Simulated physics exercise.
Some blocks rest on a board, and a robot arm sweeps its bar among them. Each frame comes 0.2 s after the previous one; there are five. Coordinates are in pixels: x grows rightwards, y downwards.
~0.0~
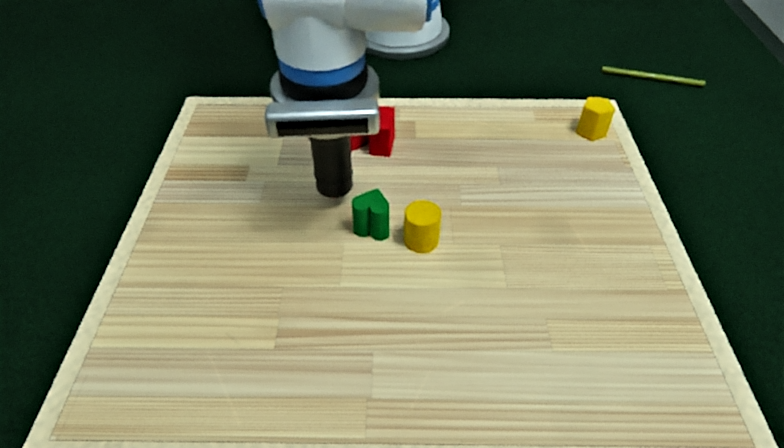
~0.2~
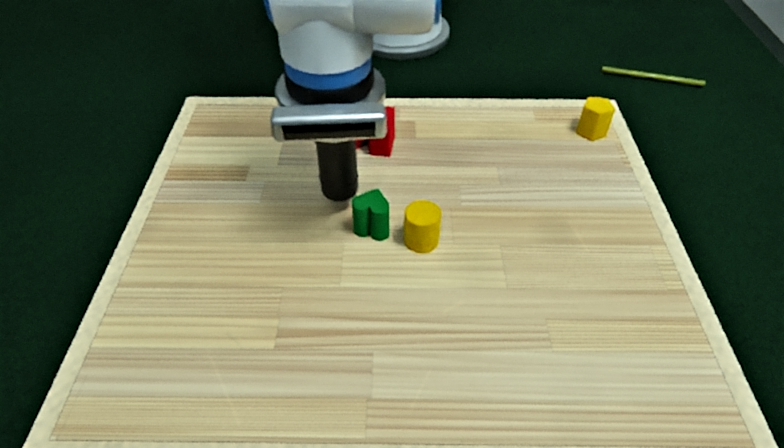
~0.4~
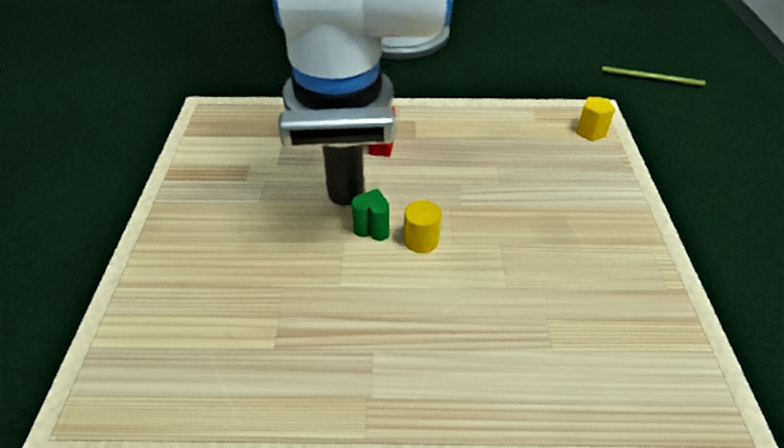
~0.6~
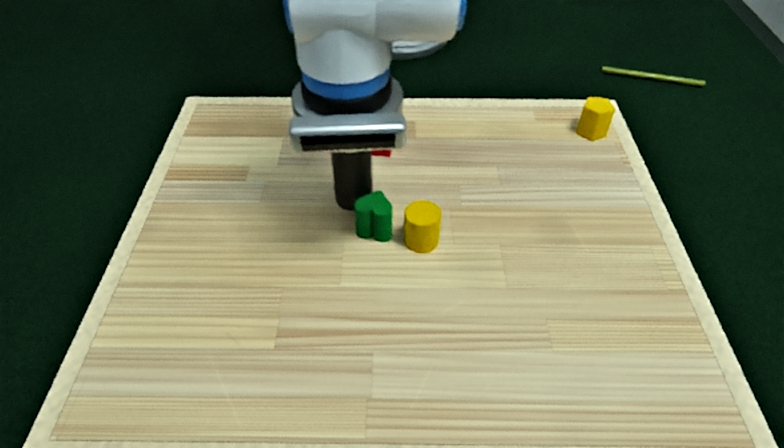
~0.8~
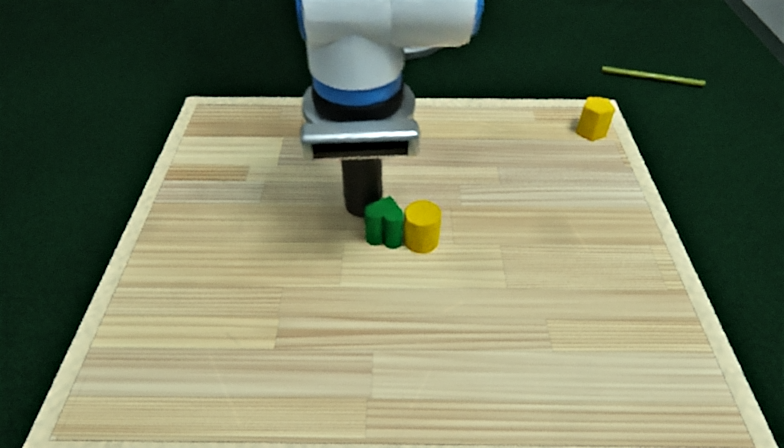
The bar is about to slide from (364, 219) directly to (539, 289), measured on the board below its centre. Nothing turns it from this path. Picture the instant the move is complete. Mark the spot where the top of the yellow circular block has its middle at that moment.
At (589, 258).
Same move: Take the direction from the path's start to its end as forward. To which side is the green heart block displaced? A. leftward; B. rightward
I choose B.
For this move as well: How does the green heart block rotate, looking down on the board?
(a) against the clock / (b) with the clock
I choose b.
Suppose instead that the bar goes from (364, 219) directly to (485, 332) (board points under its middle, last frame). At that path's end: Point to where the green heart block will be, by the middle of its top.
Answer: (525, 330).
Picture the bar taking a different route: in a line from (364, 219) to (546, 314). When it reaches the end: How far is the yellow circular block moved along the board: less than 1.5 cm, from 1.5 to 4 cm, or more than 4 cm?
Shift of over 4 cm.
What follows on the original path. One third of the way, bar (421, 227); green heart block (419, 239), turned 45° clockwise; yellow circular block (459, 224).
Two thirds of the way, bar (479, 250); green heart block (428, 246), turned 80° clockwise; yellow circular block (522, 243).
At the end, bar (543, 275); green heart block (428, 246), turned 80° clockwise; yellow circular block (589, 258).
